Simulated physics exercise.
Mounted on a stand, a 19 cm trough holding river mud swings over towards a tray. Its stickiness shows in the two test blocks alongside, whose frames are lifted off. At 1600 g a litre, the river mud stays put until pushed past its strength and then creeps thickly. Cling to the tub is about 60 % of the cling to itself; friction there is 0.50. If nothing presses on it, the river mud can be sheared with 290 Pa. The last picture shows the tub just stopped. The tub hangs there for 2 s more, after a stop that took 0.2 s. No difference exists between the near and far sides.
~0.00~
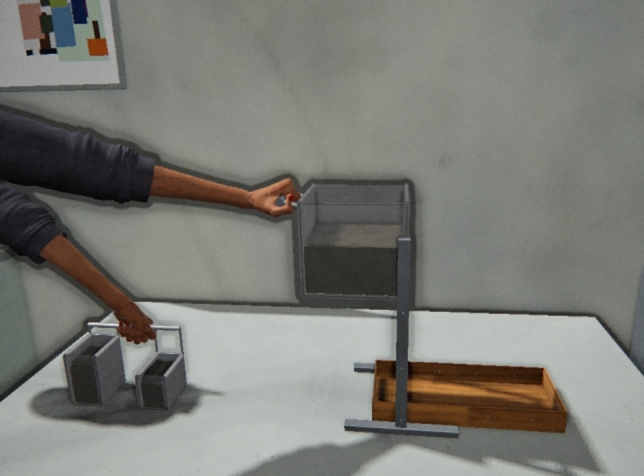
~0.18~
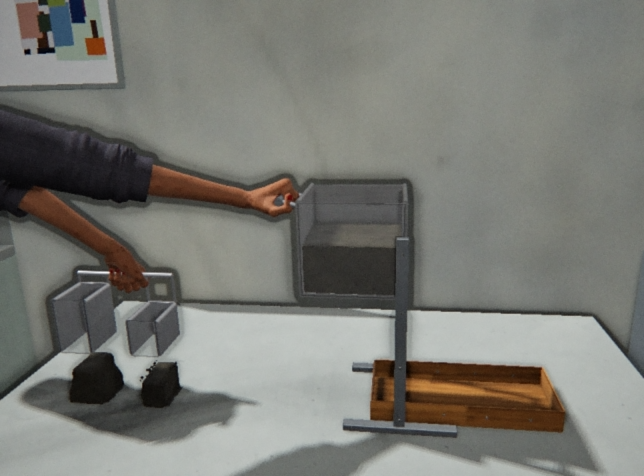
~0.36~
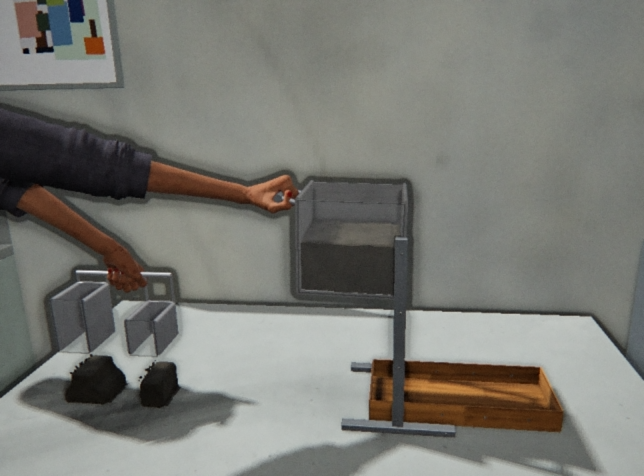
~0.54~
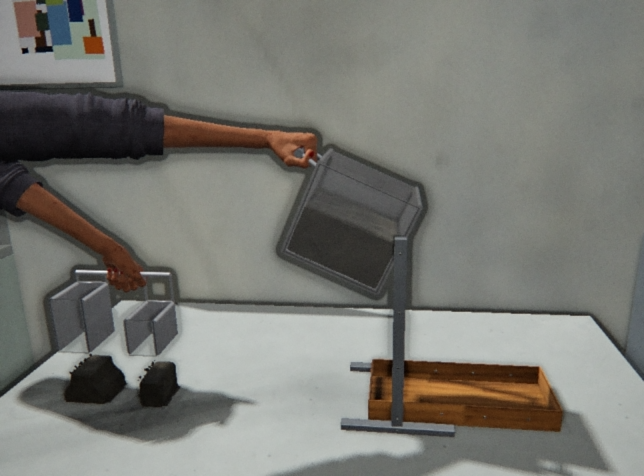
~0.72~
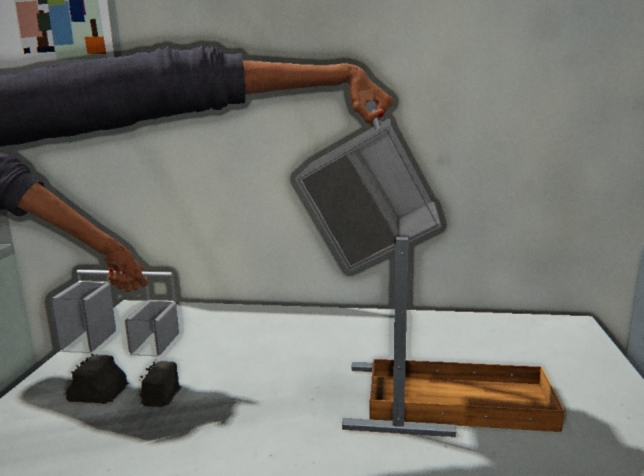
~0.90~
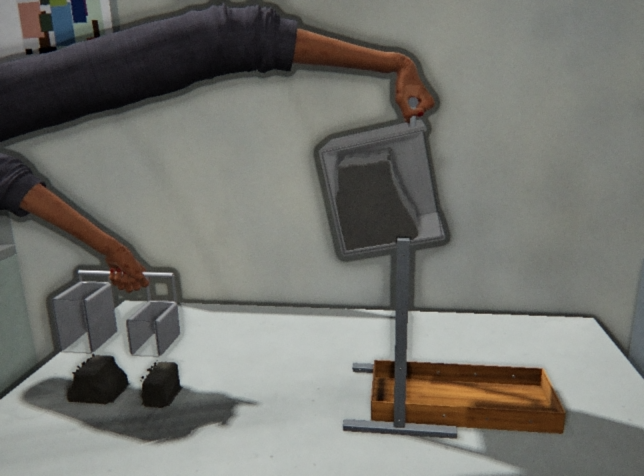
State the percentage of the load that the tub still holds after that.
The tub still holds roughly 84 %.
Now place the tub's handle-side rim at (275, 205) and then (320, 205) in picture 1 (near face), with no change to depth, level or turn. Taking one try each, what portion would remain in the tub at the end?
Remaining, try 1: Approx. 65 %; try 2: Approx. 100 %.
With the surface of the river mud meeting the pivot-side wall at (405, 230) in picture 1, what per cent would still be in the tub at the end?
Roughly 65 per cent would still be in the tub at the end.
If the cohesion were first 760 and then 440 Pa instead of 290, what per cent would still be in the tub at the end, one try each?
In order: Around 100 % and around 100 %.
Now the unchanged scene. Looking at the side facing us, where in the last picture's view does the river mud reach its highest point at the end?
The highest point is near (379, 193) in the last picture.
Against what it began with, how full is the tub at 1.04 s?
It comes to about 100 percent of the start.
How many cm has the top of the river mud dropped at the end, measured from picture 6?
6 cm or so.
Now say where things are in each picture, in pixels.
Handle-side rim at (302, 203), tilt 0 degrees; crest of the river mud at (332, 245); block heights 11 cm, 7.0 cm (left to right), in the first frame.
Handle-side rim at (300, 203), tilt 0 degrees; crest of the river mud at (331, 245); block heights 8.8 cm, 6.8 cm (left to right), in the second frame.
Handle-side rim at (300, 200), tilt 2 degrees; crest of the river mud at (305, 242); block heights 7.9 cm, 6.7 cm (left to right), in the third frame.
Handle-side rim at (322, 164), tilt 24 degrees; crest of the river mud at (305, 207); block heights 7.9 cm, 6.7 cm (left to right), in the fourth frame.
Handle-side rim at (388, 131), tilt 61 degrees; crest of the river mud at (343, 158); block heights 7.9 cm, 6.7 cm (left to right), in the fifth frame.
Handle-side rim at (425, 132), tilt 78 degrees; crest of the river mud at (384, 162); block heights 7.9 cm, 6.7 cm (left to right), in the sixth frame.
After 1.04 s, the tub is at 78 degrees and holds 99 %.
After 1.21 s, the tub is at 78 degrees and holds 88 %.
After 1.38 s, the tub is at 78 degrees and holds 84 %.
After 1.55 s, the tub is at 78 degrees and holds 84 %.
After 2.90 s, the tub is at 78 degrees and holds 84 %.
